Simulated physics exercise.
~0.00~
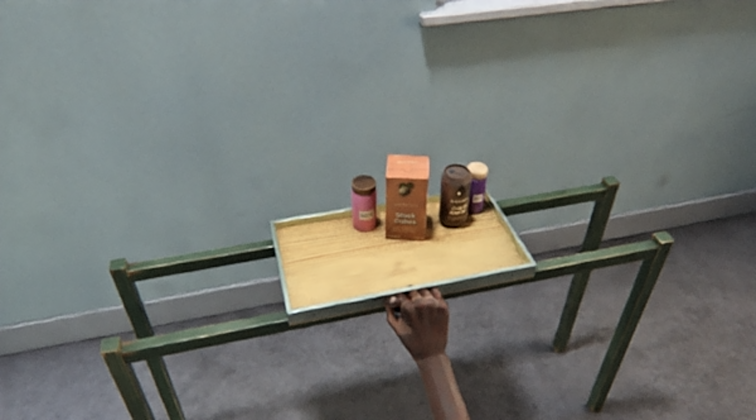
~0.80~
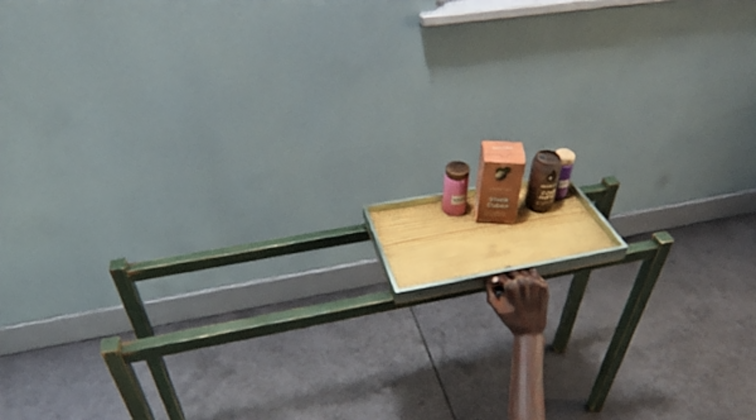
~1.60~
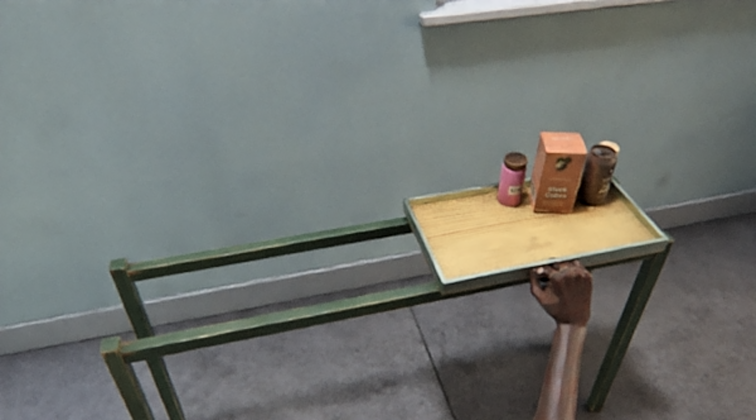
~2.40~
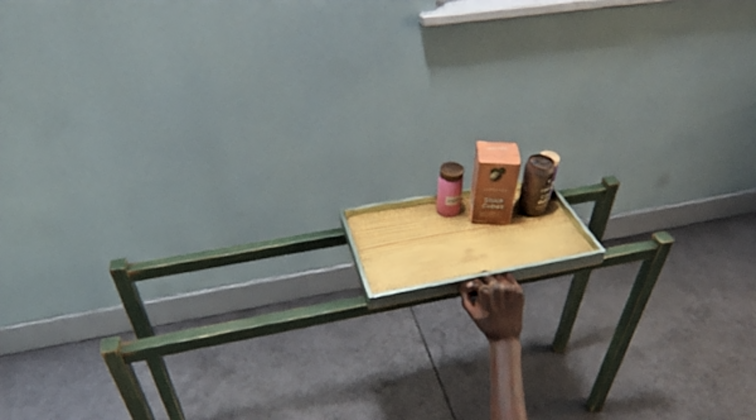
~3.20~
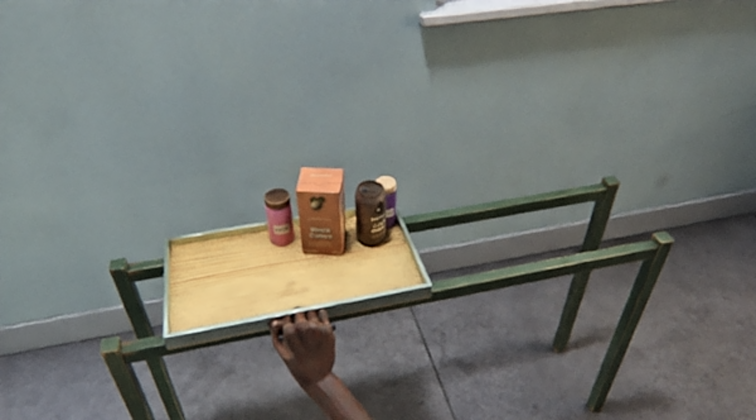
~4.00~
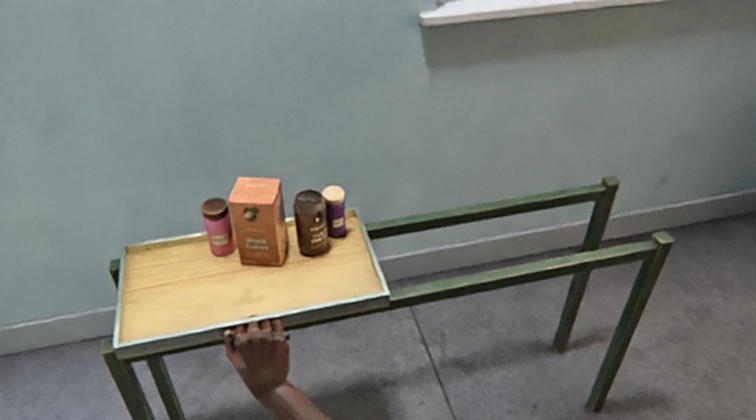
A pale wooden tray with a light rim slides along two dark green rails in a room with blue-green walls and grey carpet, seen from slightly above by a still camera. Near its back edge stand a pink shaker, a tall orange carton, a brown can and, at the right, a purple shaker with a pale lid. A hand at the front edge moves the tray right to the end of the rails. It then moves back left, past the middle, and ends at the left end, with all four containers still upright.
